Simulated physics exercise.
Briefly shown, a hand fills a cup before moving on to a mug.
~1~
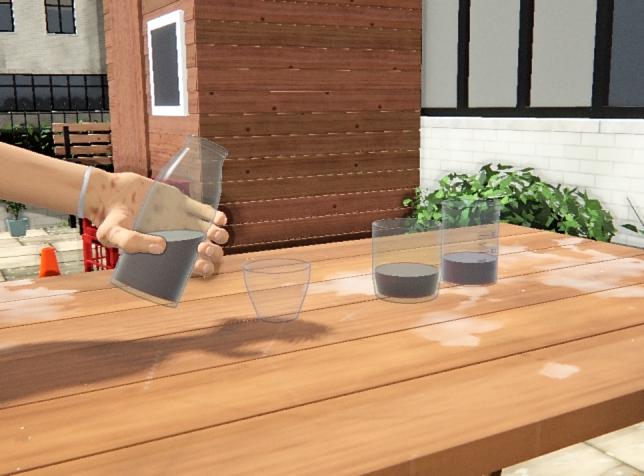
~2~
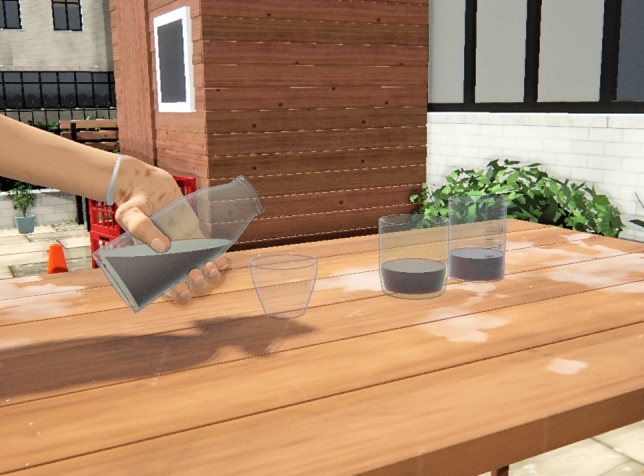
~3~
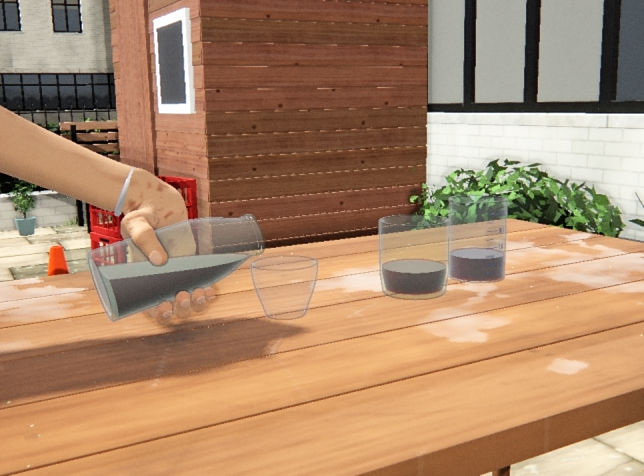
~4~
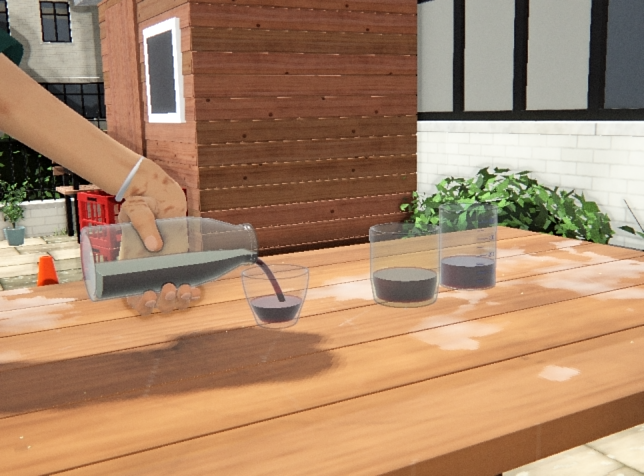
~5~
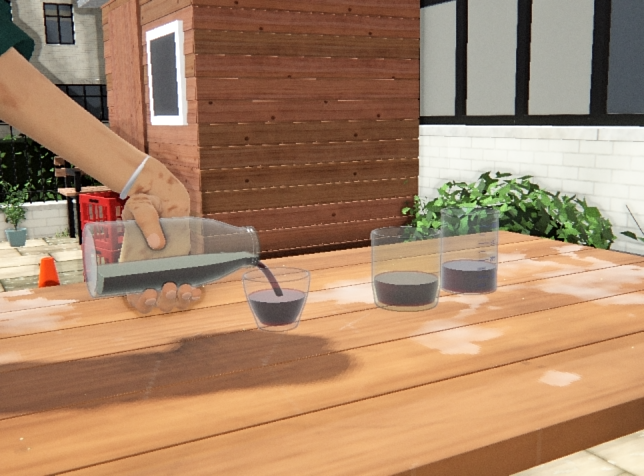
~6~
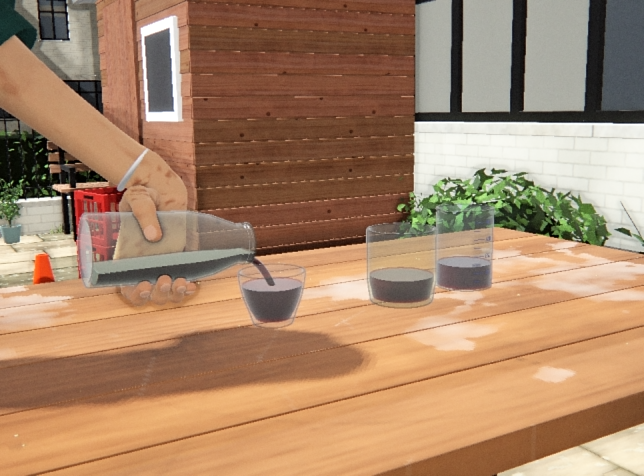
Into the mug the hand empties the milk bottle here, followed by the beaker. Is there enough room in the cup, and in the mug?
At the end, cup: Over the top, mug: Fits.
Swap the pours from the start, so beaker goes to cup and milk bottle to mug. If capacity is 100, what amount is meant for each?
About 70 and 80 per cent.
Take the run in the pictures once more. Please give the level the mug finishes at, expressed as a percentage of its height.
About 60%.
A moment on, the cup is full to the brim.
Further on, the cup is full to the brim and overflowed.
When it is over, the cup is full to the brim and overflowed; the mug is about two thirds full.
